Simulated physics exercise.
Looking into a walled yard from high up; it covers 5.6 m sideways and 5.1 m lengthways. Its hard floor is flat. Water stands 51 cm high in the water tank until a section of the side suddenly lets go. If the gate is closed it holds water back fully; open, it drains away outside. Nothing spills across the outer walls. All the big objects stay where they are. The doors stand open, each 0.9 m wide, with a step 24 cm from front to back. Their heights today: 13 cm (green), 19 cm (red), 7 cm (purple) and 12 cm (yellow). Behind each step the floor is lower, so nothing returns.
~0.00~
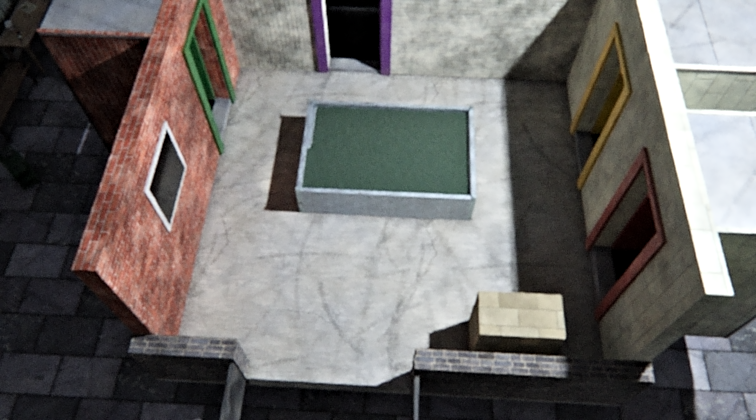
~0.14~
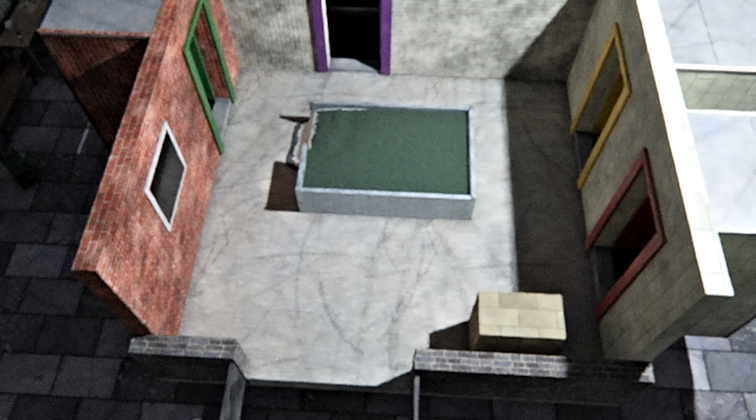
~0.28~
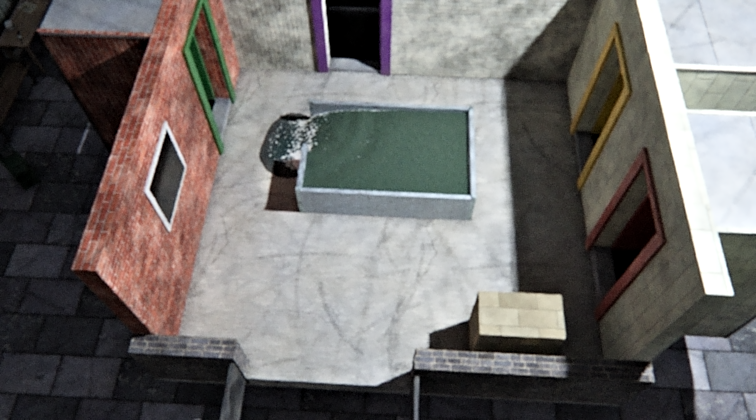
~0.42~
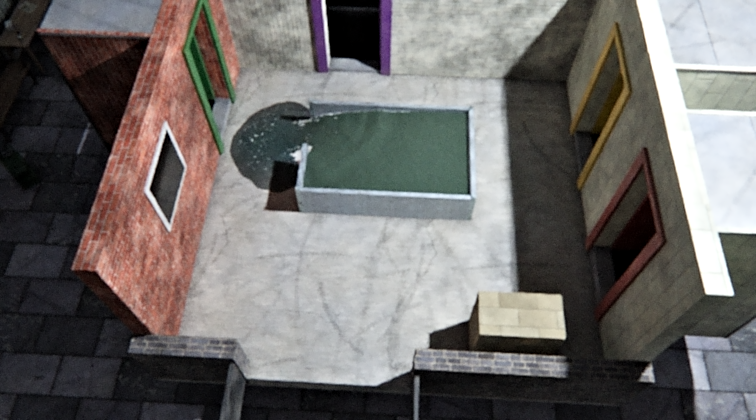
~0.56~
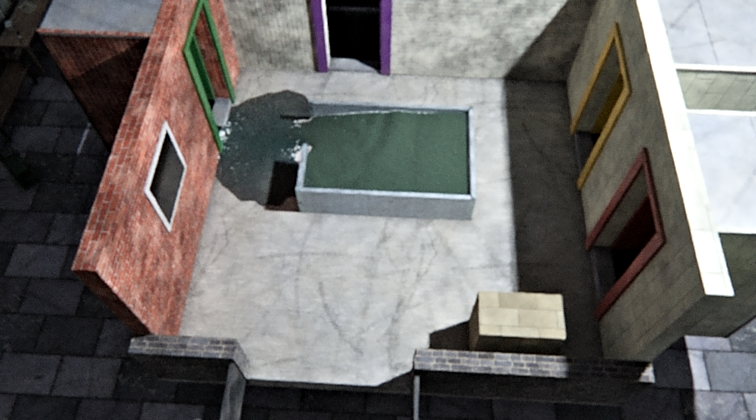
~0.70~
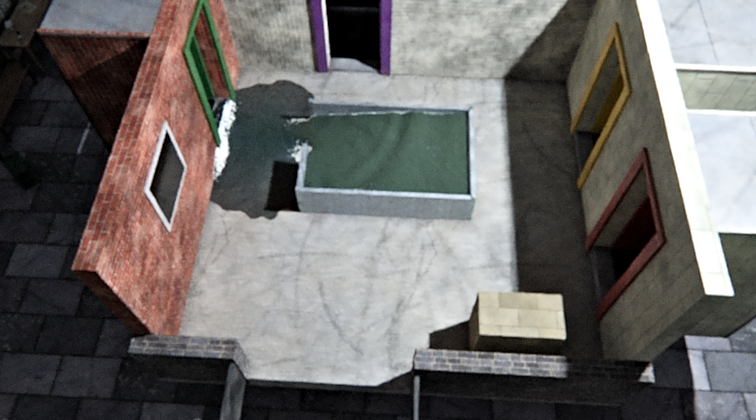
Dark green water bursts from the left end of a rectangular tank in a walled yard with a pale floor, seen from high up by a still camera. A red brick wall with a green doorway stands left, a purple doorway behind, yellow and red ones right, and tan blocks near the front. The water spreads leftward in a widening, foam-flecked pool and reaches the green doorway.
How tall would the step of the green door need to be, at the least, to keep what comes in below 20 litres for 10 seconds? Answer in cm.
Close to 25 cm is just enough.
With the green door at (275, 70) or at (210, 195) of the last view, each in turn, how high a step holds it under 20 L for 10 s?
Roughly 23 and 12.0 cm.
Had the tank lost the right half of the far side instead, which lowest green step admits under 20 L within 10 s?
Some 11.5 cm.
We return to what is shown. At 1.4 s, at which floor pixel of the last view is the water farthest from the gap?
Near (195, 268).
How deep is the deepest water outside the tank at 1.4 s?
Roughly 38 cm.
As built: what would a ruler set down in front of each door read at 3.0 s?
In cm: Green 25, red 0, purple 5, yellow 0.
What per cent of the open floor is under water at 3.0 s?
Some 40 per cent of it.
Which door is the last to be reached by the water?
Last comes the red one.
After 1.4 s water covers 15 % of the floor, deepest (38 cm) near (240, 69); 28 cm at the green door, 39 litres in over its 13 cm step.
After 3.0 s water covers 40 % of the floor, deepest (26 cm) near (239, 77); 25 cm at the green door, 159 litres in over its 13 cm step.
After 10.0 s water covers 95 % of the floor, deepest (10 cm) near (237, 85); 10 cm at the green door, 232 litres in over its 13 cm step.
At the green door as built, the water arrived by 0.6 s and peaked near 29 cm at 1.8 s.
With a step of 21.5 cm, 55 litres would have come in within the 10 s; with 29 cm, 3 litres. So under 20 litres takes about 25 cm.
